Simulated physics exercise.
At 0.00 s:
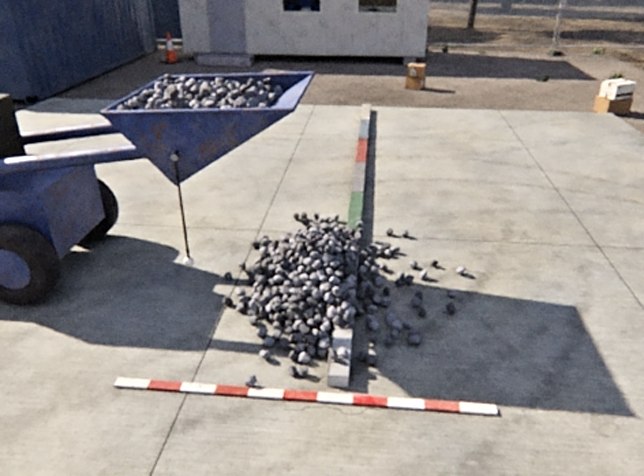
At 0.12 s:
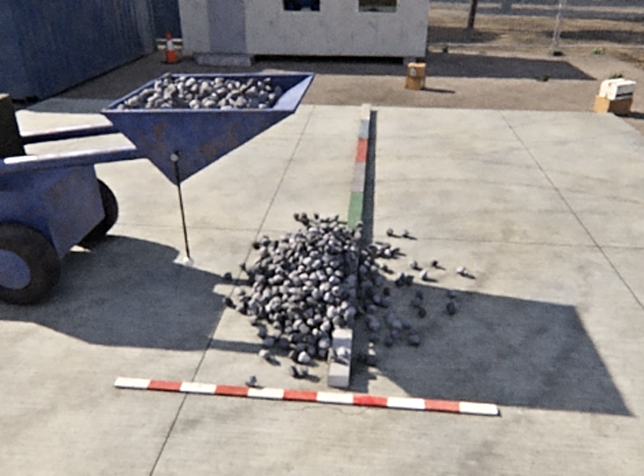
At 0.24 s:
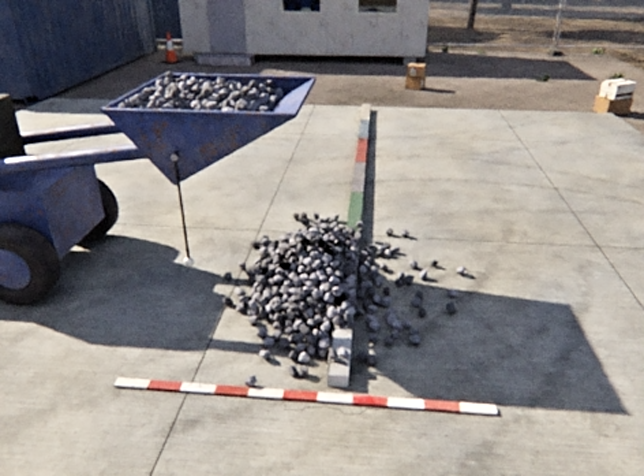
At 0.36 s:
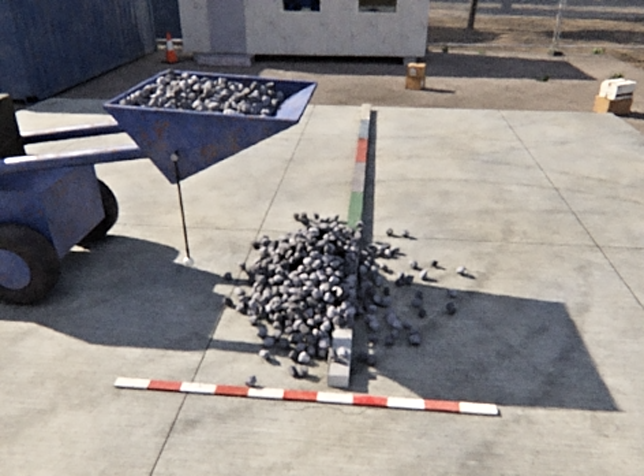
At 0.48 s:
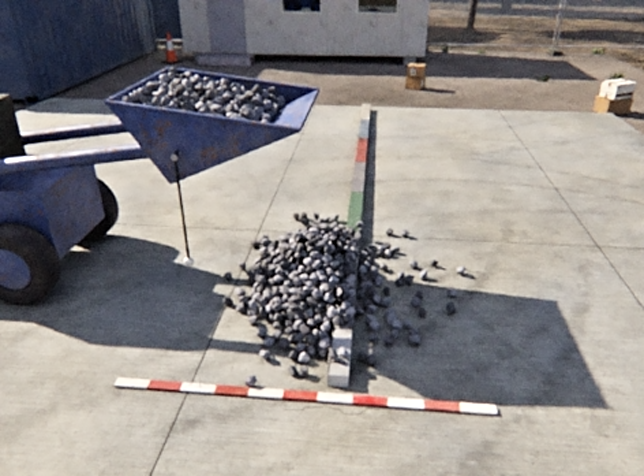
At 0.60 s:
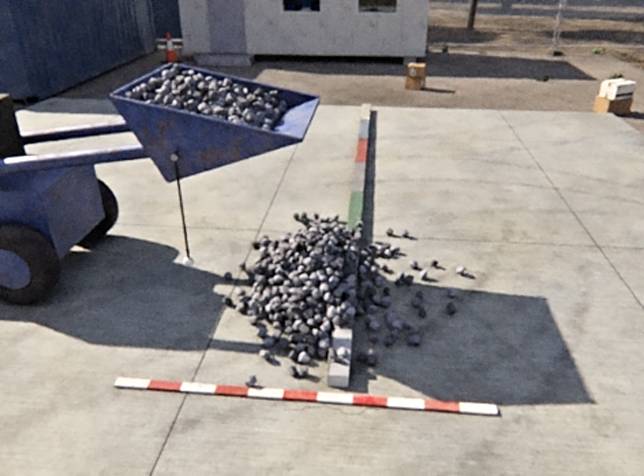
On a sunlit concrete yard, a blue loader holds a bucket of grey stones above a still heap lying against and partly over a narrow kerb. At first the bucket barely moves, then it slowly tilts downward to the right, its stones shifting slightly inside while its shadow changes shape.
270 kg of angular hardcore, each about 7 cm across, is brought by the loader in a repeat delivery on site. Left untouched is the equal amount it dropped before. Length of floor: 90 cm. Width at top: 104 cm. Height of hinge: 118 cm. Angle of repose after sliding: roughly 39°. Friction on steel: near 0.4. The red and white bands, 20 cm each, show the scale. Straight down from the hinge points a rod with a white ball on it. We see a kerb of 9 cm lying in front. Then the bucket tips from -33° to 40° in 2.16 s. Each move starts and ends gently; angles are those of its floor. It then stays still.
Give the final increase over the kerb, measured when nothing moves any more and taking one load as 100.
Close to 32 parts in a hundred.
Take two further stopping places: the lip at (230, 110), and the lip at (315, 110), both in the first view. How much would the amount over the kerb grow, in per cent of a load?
About 0 per cent from the first spot and 60 per cent from the second.
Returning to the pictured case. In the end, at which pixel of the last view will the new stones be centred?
I'd point to about (324, 264).
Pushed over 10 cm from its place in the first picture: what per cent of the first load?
5 %.
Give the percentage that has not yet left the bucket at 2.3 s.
Some 35 %, roughly, is held.
After 1.6 s the floor is at 29°; in per cent of one load, 100 in the bucket, 91 on this side of the kerb, 9 over the kerb; the foremost stones are at (434, 284).
After 2.3 s the floor is at 40°; in per cent of one load, 37 in the bucket, 153 on this side of the kerb, 10 over the kerb; the foremost stones are at (434, 284).
After 2.6 s the floor is at 40°; in per cent of one load, 4 in the bucket, 170 on this side of the kerb, 27 over the kerb; the foremost stones are at (438, 286).
After 5.1 s the floor is at 40°; in per cent of one load, 0 in the bucket, 158 on this side of the kerb, 42 over the kerb; the foremost stones are at (452, 284). Net gain over the kerb, 32.
